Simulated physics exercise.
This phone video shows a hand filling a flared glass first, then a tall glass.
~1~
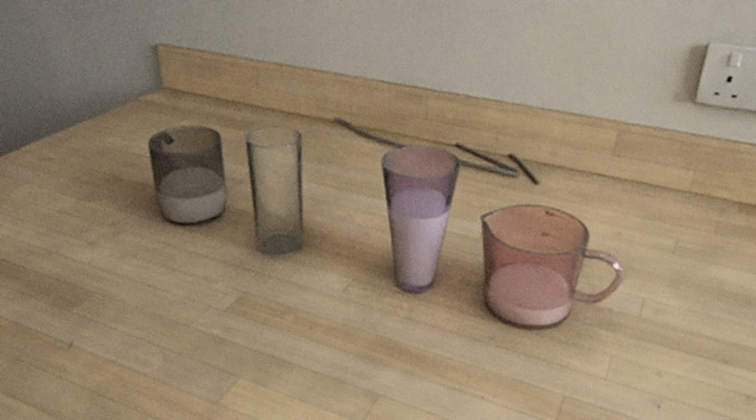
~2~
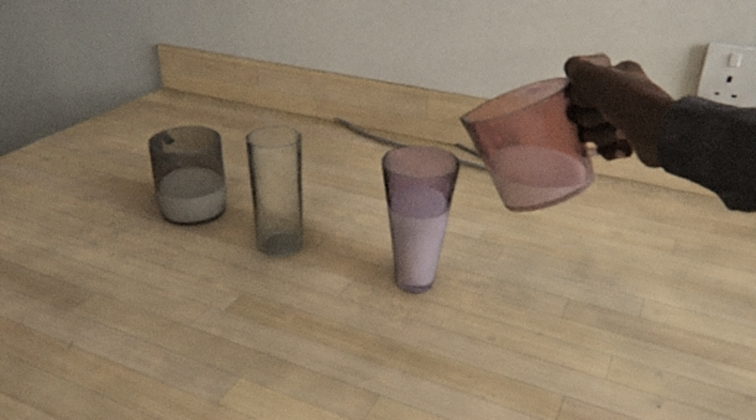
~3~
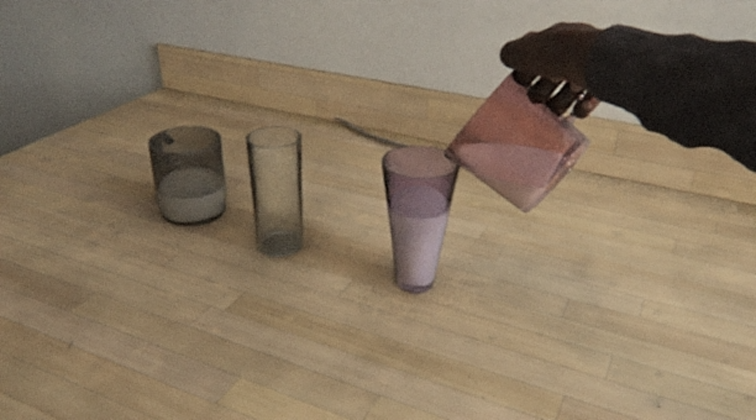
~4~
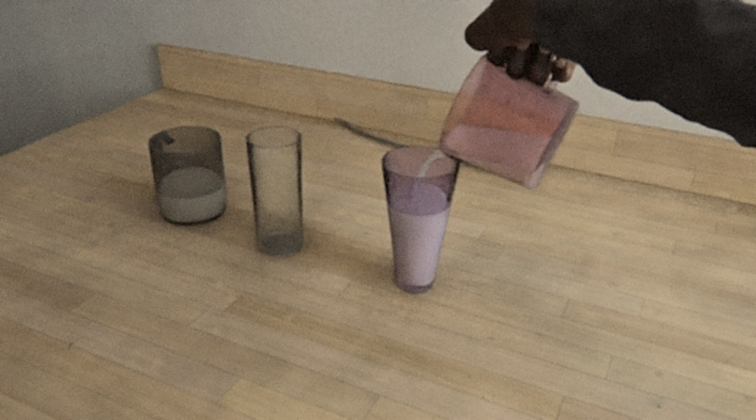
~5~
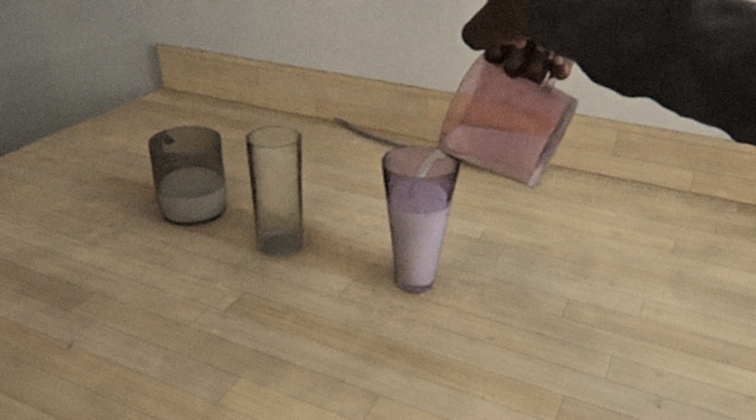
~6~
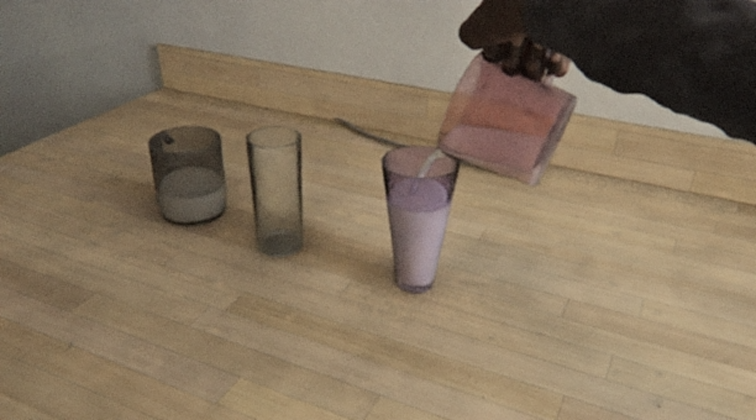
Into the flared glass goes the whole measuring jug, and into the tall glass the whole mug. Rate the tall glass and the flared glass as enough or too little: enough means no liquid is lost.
Tall glass - enough; flared glass - enough.
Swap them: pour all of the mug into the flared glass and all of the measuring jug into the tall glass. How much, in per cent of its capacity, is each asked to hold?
The first comes to 90 per cent and the second to 30 per cent.
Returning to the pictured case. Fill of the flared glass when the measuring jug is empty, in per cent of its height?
It comes up to some 85 per cent.
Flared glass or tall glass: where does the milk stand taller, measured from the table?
The right one.
A moment on, the flared glass is about three quarters full.
Further on, the flared glass is nearly full.
When it is over, the tall glass is about half full; the flared glass is nearly full.
